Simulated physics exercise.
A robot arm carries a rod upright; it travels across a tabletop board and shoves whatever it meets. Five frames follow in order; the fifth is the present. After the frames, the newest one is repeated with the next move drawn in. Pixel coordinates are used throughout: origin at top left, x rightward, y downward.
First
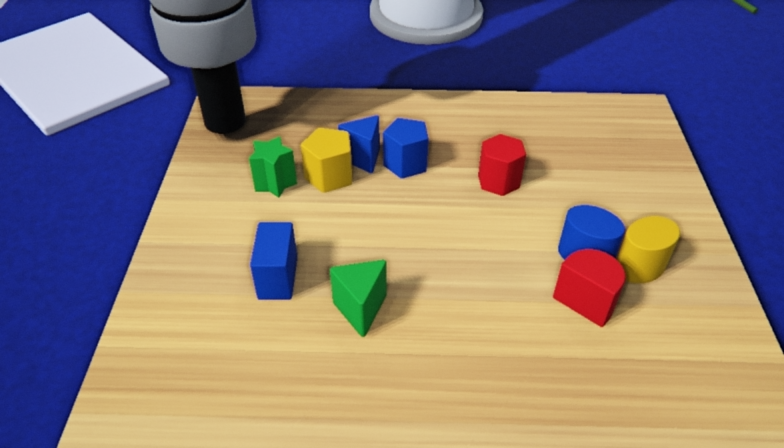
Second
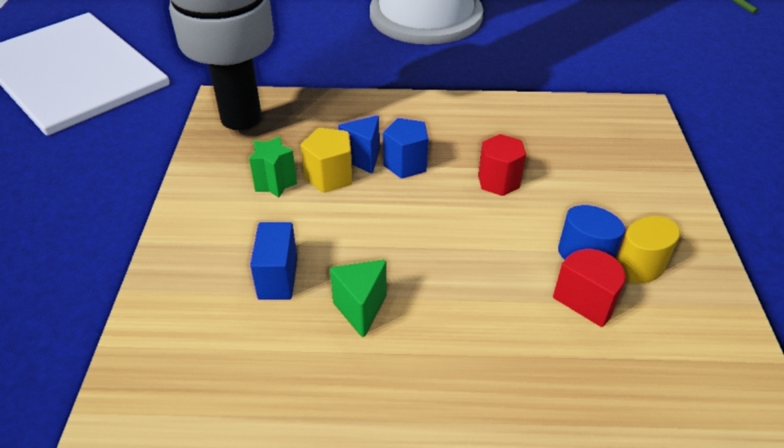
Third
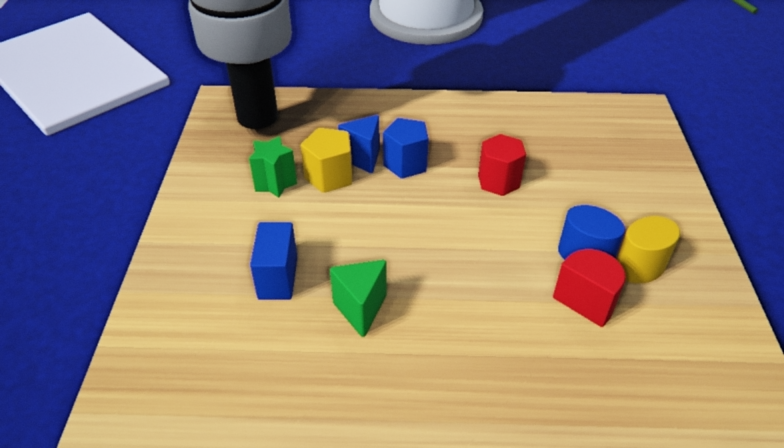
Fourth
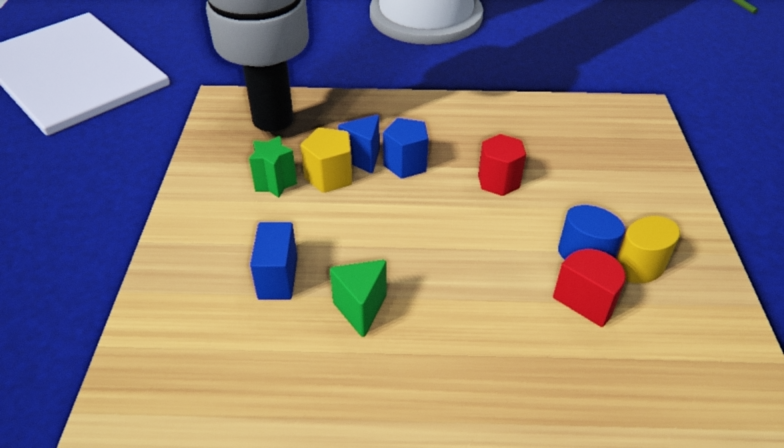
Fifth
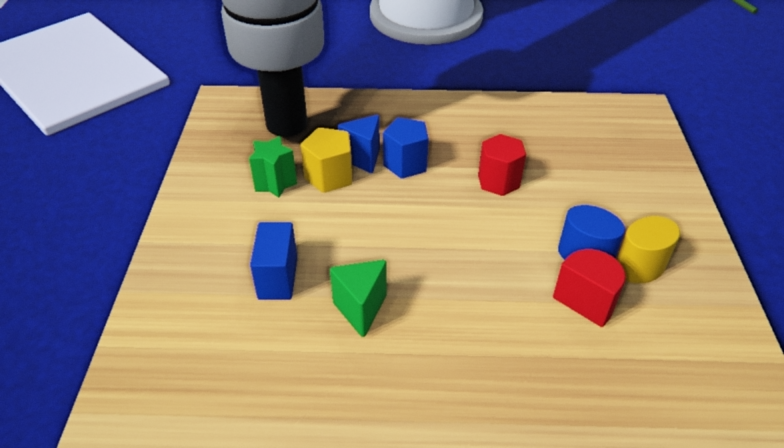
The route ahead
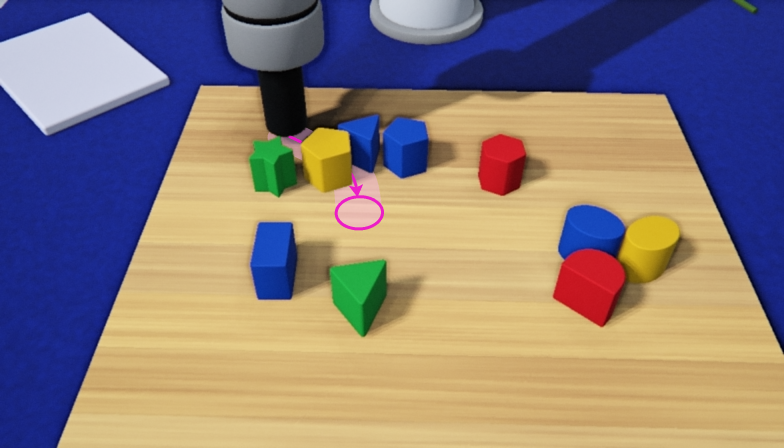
A grey and black robotic arm with a dark rod stands at the upper left of a wooden board on a blue surface, seen from above at an angle. Green, yellow, blue and red blocks sit in a back row, with blue and green ones at front left and a blue, yellow and red cluster at right. The rod slides slightly rightward behind the green star, while the blocks and camera stay still.
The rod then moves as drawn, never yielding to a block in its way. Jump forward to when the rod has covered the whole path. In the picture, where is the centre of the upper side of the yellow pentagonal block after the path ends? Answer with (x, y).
About (328, 207).
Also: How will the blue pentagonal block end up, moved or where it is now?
At the end of the path, it will have moved.
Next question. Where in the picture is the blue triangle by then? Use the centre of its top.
Its top middle will sit at (394, 142).
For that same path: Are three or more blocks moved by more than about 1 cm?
Answer: Yes.
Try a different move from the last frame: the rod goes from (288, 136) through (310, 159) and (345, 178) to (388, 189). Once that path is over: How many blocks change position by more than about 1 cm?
My prediction: One block.
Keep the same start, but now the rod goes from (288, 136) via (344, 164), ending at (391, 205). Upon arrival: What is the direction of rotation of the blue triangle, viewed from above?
Counterclockwise rotation.
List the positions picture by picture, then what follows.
Lower end of the rod (225, 122), tops of blocks, green star-shaped block (270, 149), yellow pentagonal block (327, 142), blue triangle (363, 126), blue pentagonal block (407, 130), in the first frame.
Rod (241, 118), blocks as before, in the second frame.
Rod (258, 117), blocks as before, in the third frame.
Rod (273, 120), blocks as before, in the fourth frame.
Rod (287, 125), green star-shaped block (270, 149), yellow pentagonal block (327, 142), blue triangle (363, 126), blue pentagonal block (407, 130), in the fifth frame.
The drawn path runs from (288, 136) via (324, 154) and (353, 178), ending at (359, 212).
The first path, step by step. One third of the way, rod (324, 142); yellow pentagonal block (333, 149), turned 10° clockwise; blue triangle (366, 126).
Two thirds of the way, rod (353, 167); yellow pentagonal block (338, 173), turned 70° clockwise; blue triangle (393, 140), turned 45° anticlockwise; blue pentagonal block (429, 130), turned 30° anticlockwise.
At the end, rod (359, 201); green star-shaped block not moved; yellow pentagonal block (328, 207), turned 110° clockwise; blue triangle (394, 142), turned 65° anticlockwise; blue pentagonal block (429, 130), turned 30° anticlockwise.
